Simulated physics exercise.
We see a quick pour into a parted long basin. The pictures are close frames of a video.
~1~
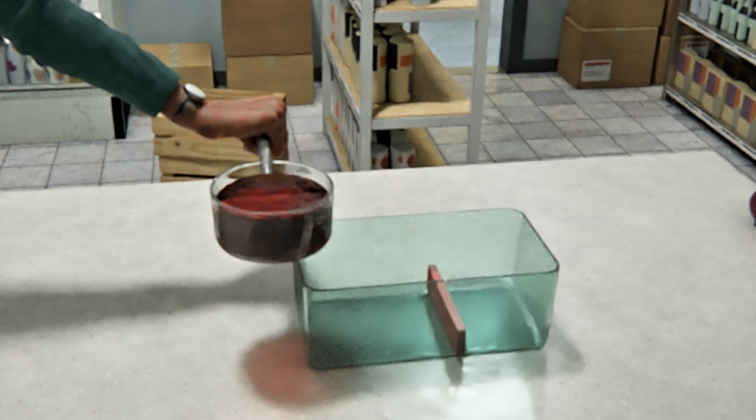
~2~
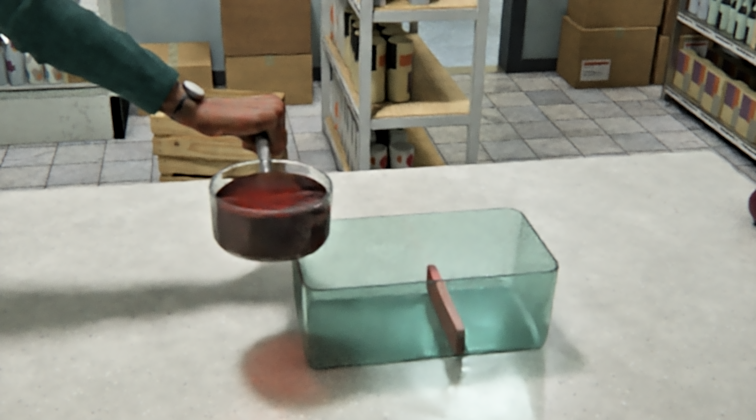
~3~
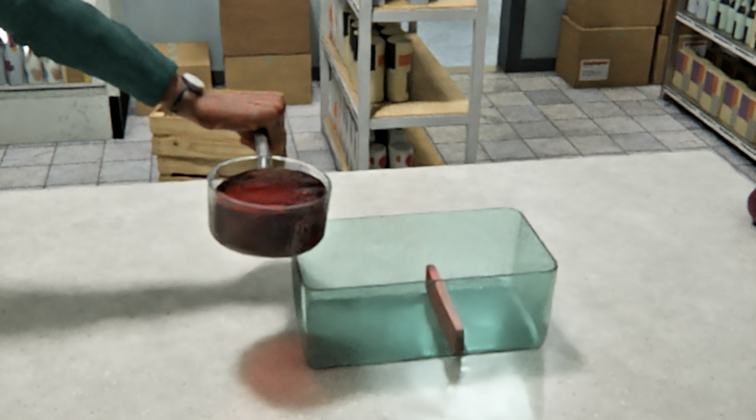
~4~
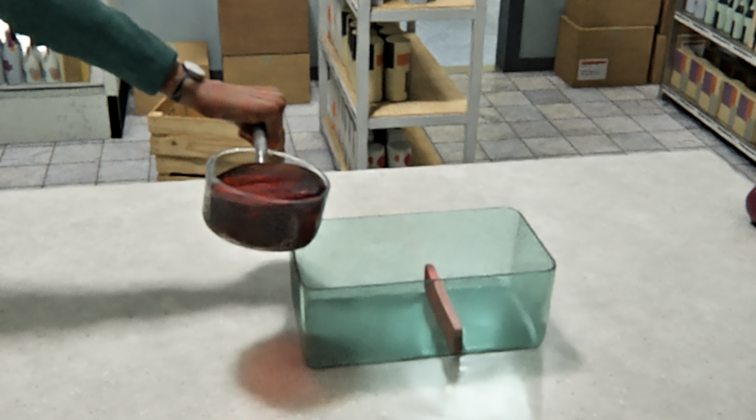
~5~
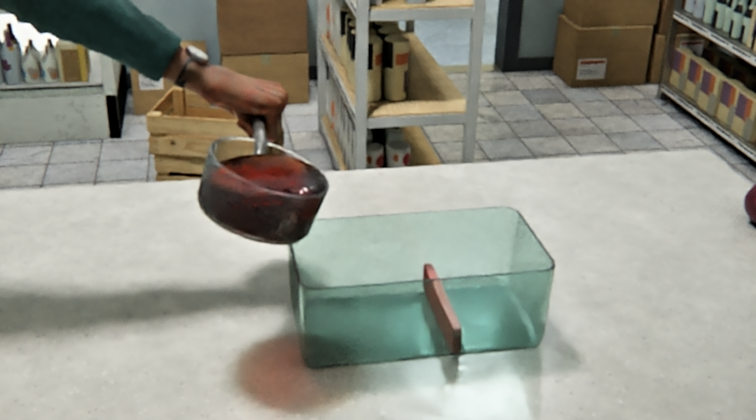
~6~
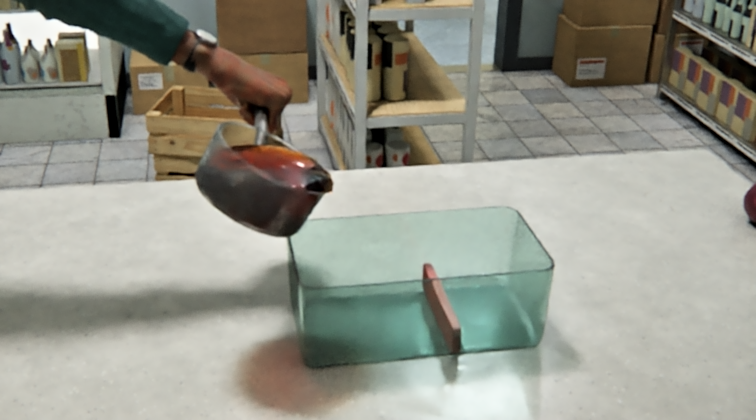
A hand tilts a clear pot of dark red liquid rightward beside a divided basin.
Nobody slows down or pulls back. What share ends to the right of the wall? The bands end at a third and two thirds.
It comes to less than a third.
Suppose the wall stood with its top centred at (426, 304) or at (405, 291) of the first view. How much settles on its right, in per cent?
In turn 40 and 65 in a hundred.
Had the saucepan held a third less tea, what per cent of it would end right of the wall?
Roughly 5 in a hundred.
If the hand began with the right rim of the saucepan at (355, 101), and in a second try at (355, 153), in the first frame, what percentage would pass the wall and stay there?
The first gives 55 %, the second 45 %.
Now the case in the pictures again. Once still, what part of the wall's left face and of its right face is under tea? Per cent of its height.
Left about 60, right about 20.
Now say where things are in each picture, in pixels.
Tilt 0°; pouring edge (332, 184); surface from (214, 199) to (330, 191); the long basin's rim runs from (297, 257) to (540, 239); the wall's top is at (446, 296), in the first picture.
Tilt 1°; pouring edge (331, 184); surface from (213, 197) to (328, 190), in the second picture.
Tilt 5°; pouring edge (330, 184); surface from (210, 194) to (327, 186), in the third picture.
Tilt 12°; pouring edge (329, 184); surface from (207, 188) to (326, 180), in the fourth picture.
Tilt 20°; pouring edge (327, 183); surface from (203, 177) to (326, 176); 1 per cent is over the edge, in the fifth picture.
Tilt 30°; pouring edge (326, 183); surface from (202, 162) to (323, 173); 3 per cent is over the edge, in the sixth picture.
A moment on, the saucepan is tipped on its side and 39 per cent is still to pour, 12 is left of the wall and 0 right of it.
Next, the saucepan is tipped on its side and 6 per cent is still to pour, 73 is left of the wall and 9 right of it.
Then the saucepan is tipped on its side and 1 per cent is still to pour, 79 is left of the wall and 10 right of it.
Later the saucepan is tipped on its side and 0 per cent is still to pour, 84 is left of the wall and 11 right of it.
Finally, 82 per cent lies left of the wall, 13 right of it and 5 outside.
